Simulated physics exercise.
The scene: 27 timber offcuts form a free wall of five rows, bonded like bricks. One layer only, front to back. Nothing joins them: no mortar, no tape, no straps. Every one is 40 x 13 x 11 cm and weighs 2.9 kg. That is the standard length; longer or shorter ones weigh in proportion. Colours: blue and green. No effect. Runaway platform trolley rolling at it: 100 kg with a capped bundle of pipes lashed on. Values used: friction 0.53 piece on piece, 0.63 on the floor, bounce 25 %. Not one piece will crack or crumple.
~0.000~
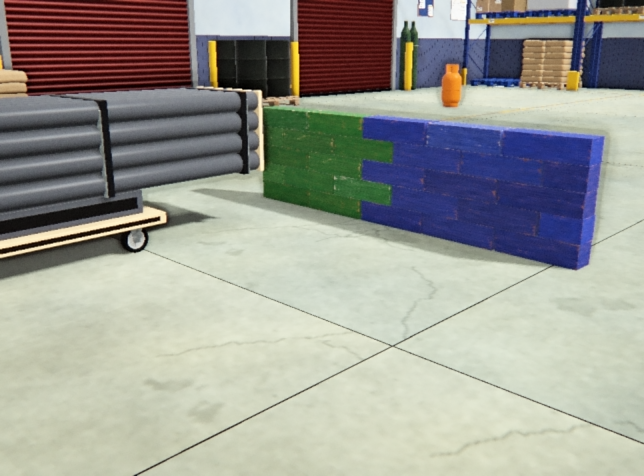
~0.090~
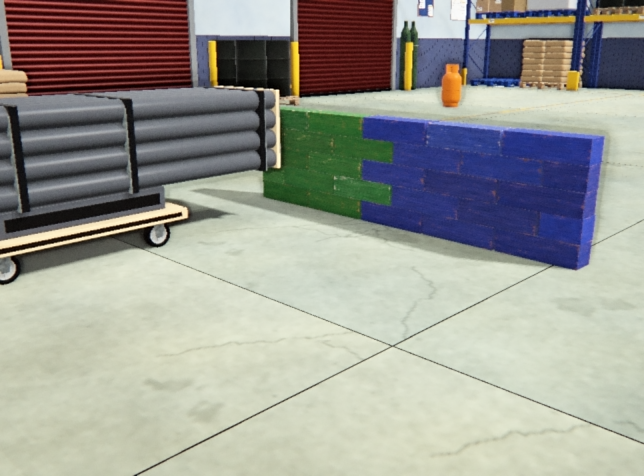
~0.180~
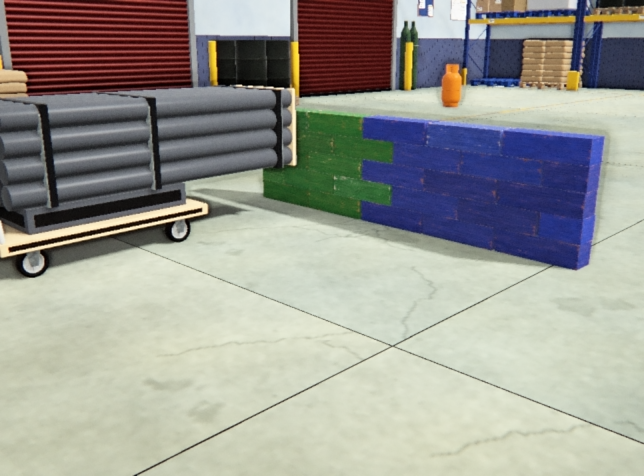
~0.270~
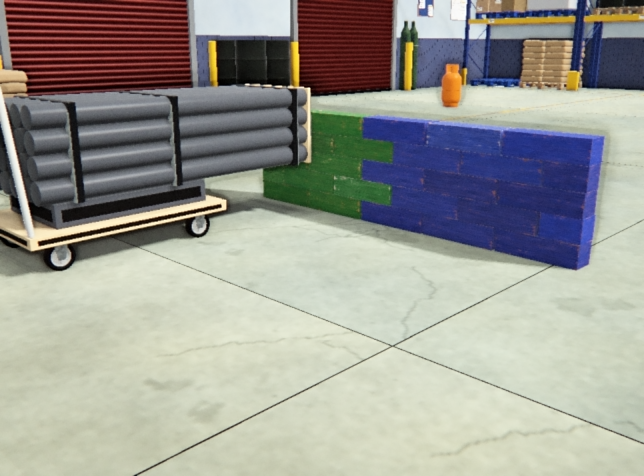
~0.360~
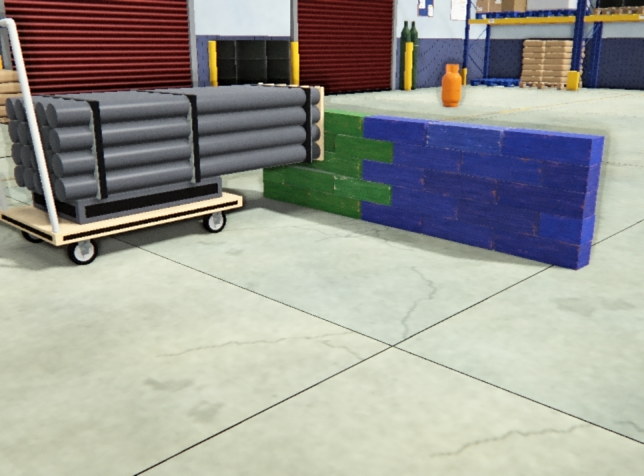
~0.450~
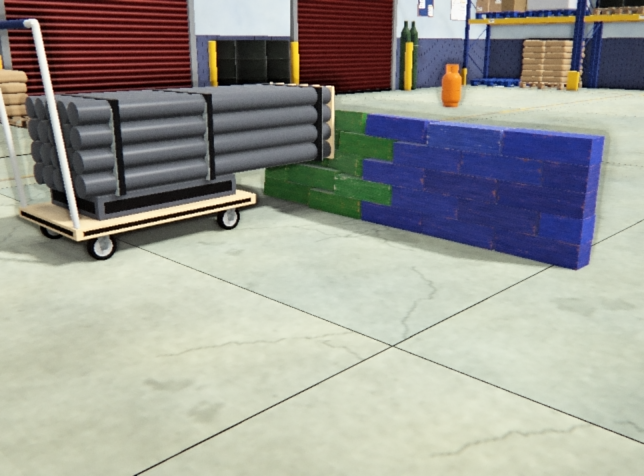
At the start, a platform trolley stacked with grey pipes stands partly in view at the left, beside a low wall of green and blue blocks. It rolls right with nobody visible pushing, its white handle coming into view as the load covers more of the green end; the wall shows no clear movement.
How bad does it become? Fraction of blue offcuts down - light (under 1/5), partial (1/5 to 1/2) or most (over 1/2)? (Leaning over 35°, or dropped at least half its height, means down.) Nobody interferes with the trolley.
It is not even a fifth.
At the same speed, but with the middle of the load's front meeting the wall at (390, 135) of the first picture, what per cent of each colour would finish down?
Down at the end: Blue 50 percent, green 50 percent.
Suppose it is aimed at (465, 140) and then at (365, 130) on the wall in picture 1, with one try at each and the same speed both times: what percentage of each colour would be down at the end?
Blue 70 then 30, green 20 then 50 per cent.
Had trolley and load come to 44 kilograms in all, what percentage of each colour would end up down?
Result: Blue 10 and green 80 in a hundred.
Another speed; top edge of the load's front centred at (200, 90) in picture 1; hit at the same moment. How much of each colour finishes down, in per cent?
You'd end up with blue at 10 per cent down and green at 80 per cent.
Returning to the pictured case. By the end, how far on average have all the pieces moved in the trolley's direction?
It comes out to something like 20 centimetres.
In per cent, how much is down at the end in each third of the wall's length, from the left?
In percent, the thirds read 80 on the left, 30 in the middle and 0 on the right.
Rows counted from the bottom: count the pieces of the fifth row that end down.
From that row, 3 end down.
After 0.52 s, load 21 cm past the wall's line, still rolling; none of the 15 blue offcuts down (2 of 27 in all colours); top blue offcut leaning 15°; top green offcut leaning 15°.
After 0.70 s, load 39 cm past the wall's line, still rolling; 1 of the 15 blue offcuts down (9 of 27 in all colours); top blue offcut leaning 49°; top green offcut leaning 49°, 18 cm lower.
After 0.96 s, load 62 cm past the wall's line, still rolling; 1 of the 15 blue offcuts down (10 of 27 in all colours); top blue offcut on its side; top green offcut on its side.
After 1.46 s, load 1.00 m past the wall's line, still rolling; 1 of the 15 blue offcuts down (10 of 27 in all colours); top blue offcut upside down; top green offcut on its side.
At rest (3.1 s), load 1.21 m past the wall's line, still rolling; 1 of the 15 blue offcuts down (10 of 27 in all colours); top blue offcut upside down; top green offcut on its side. That is 7 per cent. As the last picture would show them, middles, top blue offcut near (499, 209), top green offcut near (453, 193).
